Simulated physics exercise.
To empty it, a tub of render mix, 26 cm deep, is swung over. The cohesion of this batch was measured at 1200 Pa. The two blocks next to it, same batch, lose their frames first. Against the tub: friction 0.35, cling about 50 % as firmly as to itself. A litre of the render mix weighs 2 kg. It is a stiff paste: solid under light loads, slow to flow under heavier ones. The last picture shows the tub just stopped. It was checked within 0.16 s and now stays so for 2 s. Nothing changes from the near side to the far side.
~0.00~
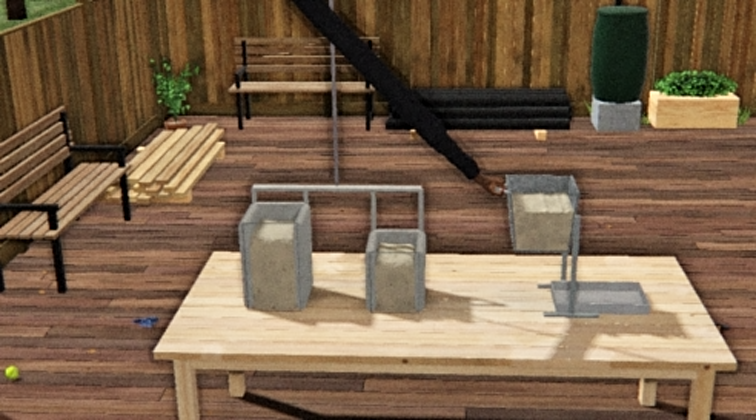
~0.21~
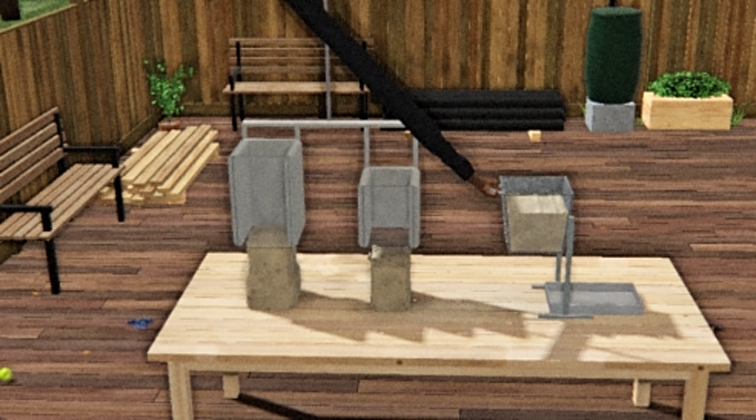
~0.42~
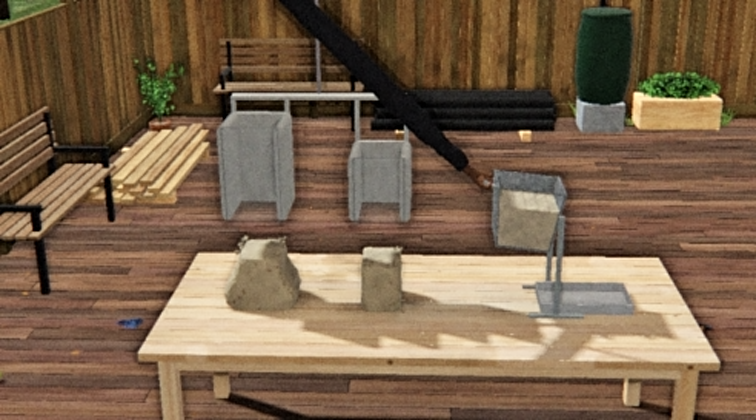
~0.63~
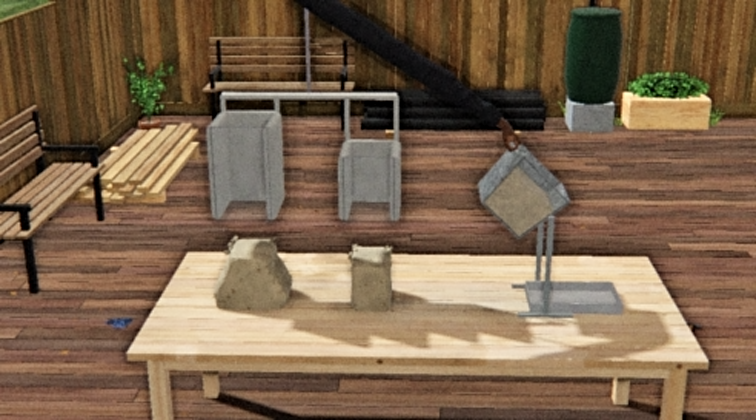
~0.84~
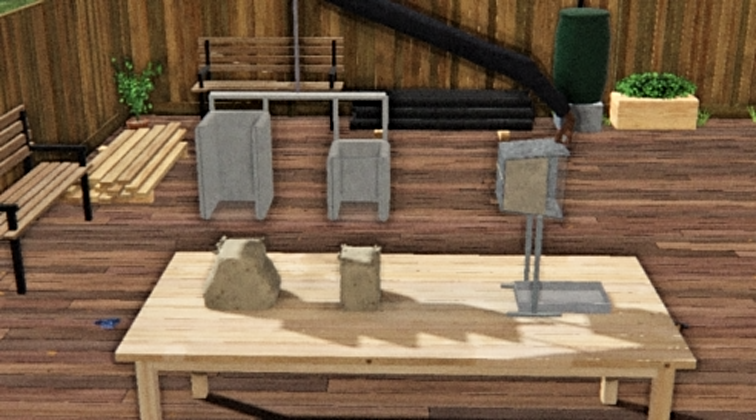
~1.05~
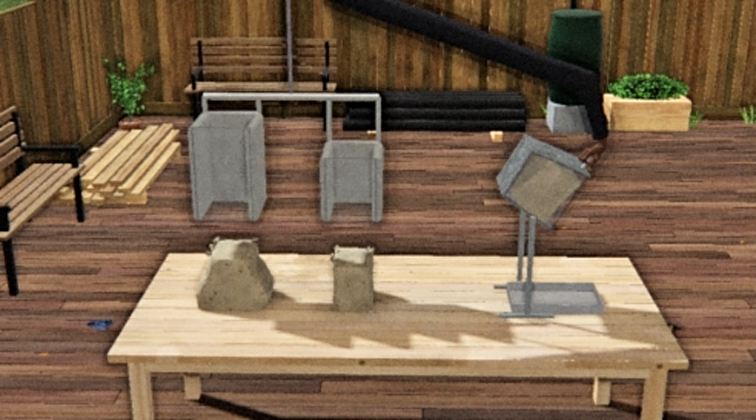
Two grey moulds rising off sandy blocks on a wooden table, the larger block slumping, then a black arm upending a mix-filled tub.
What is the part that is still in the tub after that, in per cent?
About 0 %.
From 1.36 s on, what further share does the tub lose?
About 0 %.
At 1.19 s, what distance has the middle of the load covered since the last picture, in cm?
About 14 cm.
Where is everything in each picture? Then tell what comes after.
Handle-side rim at (512, 193), tilt 0 degrees; top of the render mix at (570, 212); blocks stand 35 cm, 23 cm (left to right), in the first picture.
Handle-side rim at (506, 194), tilt 0 degrees; top of the render mix at (565, 212); blocks stand 32 cm, 23 cm (left to right), in the second picture.
Handle-side rim at (500, 188), tilt 6 degrees; top of the render mix at (503, 206); blocks stand 26 cm, 23 cm (left to right), in the third picture.
Handle-side rim at (525, 157), tilt 45 degrees; top of the render mix at (513, 174); blocks stand 26 cm, 23 cm (left to right), in the fourth picture.
Handle-side rim at (569, 156), tilt 91 degrees; top of the render mix at (539, 159); blocks stand 26 cm, 23 cm (left to right), in the fifth picture.
Handle-side rim at (588, 177), tilt 120 degrees; top of the render mix at (551, 162); blocks stand 26 cm, 23 cm (left to right), in the sixth picture.
After 1.19 s, the tub is at 120 degrees and holds 45 %.
After 1.36 s, the tub is at 120 degrees and holds 0 %.
After 1.53 s, the tub is at 120 degrees and holds 0 %.
After 1.70 s, the tub is at 120 degrees and holds 0 %.
After 3.05 s, at the end, the tub is at 120 degrees and holds 0 %.
